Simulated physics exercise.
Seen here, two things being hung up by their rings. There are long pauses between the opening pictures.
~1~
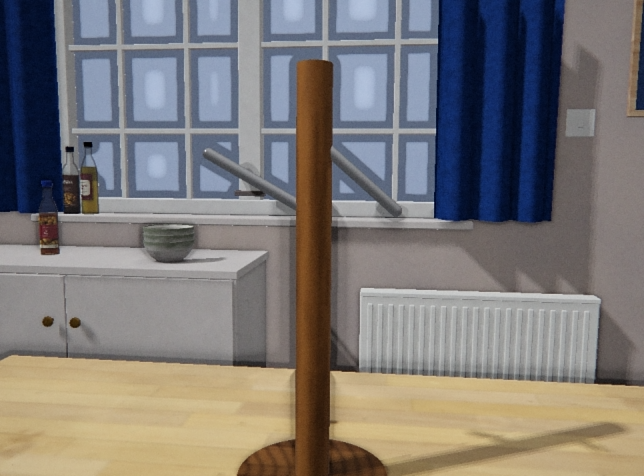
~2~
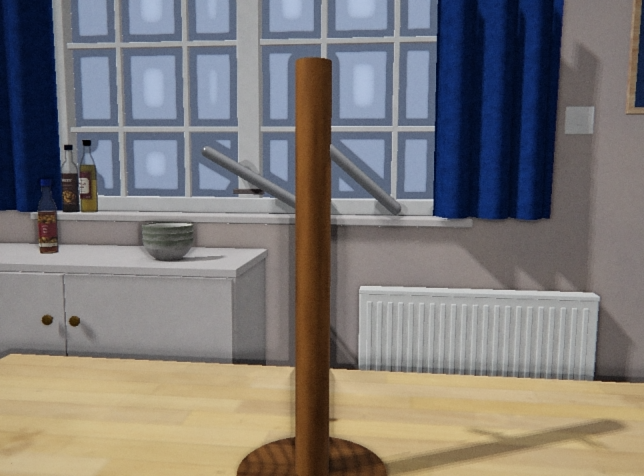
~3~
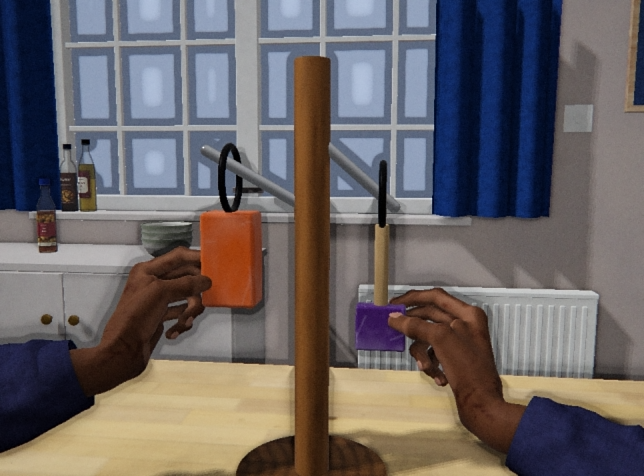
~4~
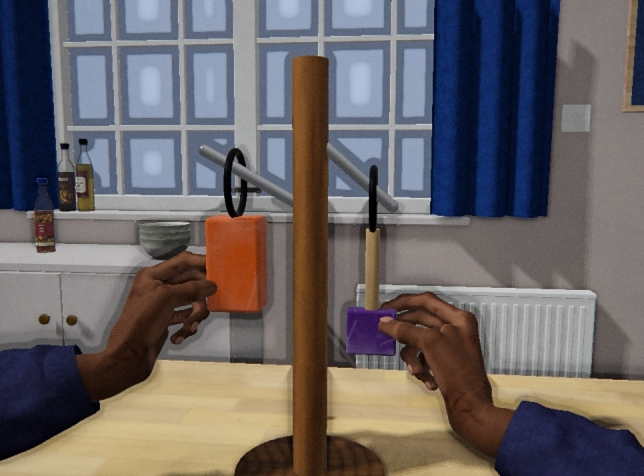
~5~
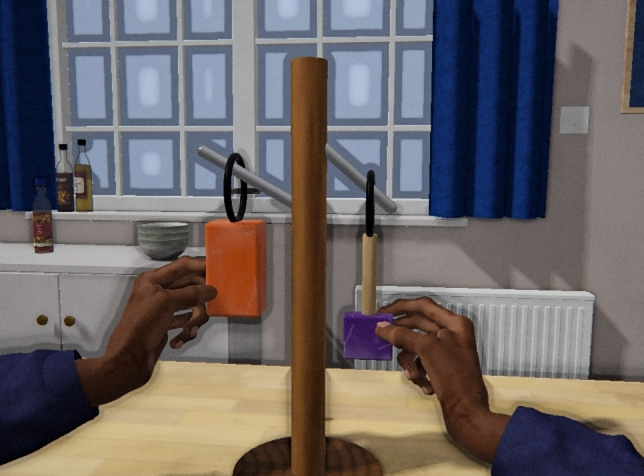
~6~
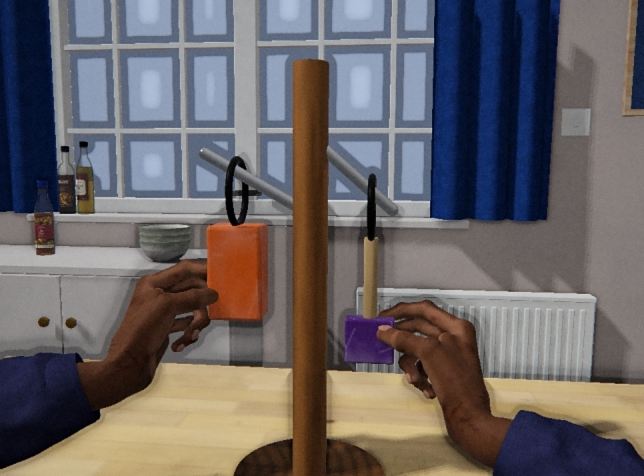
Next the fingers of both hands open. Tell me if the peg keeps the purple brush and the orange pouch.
As it turns out, the purple brush drops to the table, the orange pouch remains hooked.
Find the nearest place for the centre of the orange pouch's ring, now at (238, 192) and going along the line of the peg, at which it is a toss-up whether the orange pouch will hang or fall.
The turning point is around (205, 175).
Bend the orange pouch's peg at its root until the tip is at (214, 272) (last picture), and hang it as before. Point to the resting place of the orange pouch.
About (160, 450).
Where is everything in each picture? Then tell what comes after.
The first picture shows peg stand (301, 283).
The second picture shows peg stand (300, 281).
The third picture shows still on the way; purple brush (382, 256); peg stand (299, 280).
The fourth picture shows still on the way; orange pouch (237, 230); peg stand (298, 280).
The fifth picture shows still on the way; purple brush (370, 265); peg stand (296, 281).
The sixth picture shows in place, still held; purple brush (371, 269); orange pouch (238, 237); peg stand (297, 283).
Then, 0.16 s after the last picture, purple brush tipped 21° from how it was near (394, 322); orange pouch tipped 22° from how it was near (260, 261).
Then, 0.32 s after the last picture, purple brush falling near (459, 431); orange pouch tipped 20° from how it was near (263, 263).
At rest, the purple brush falls off; the orange pouch stays on its peg, near (263, 263).
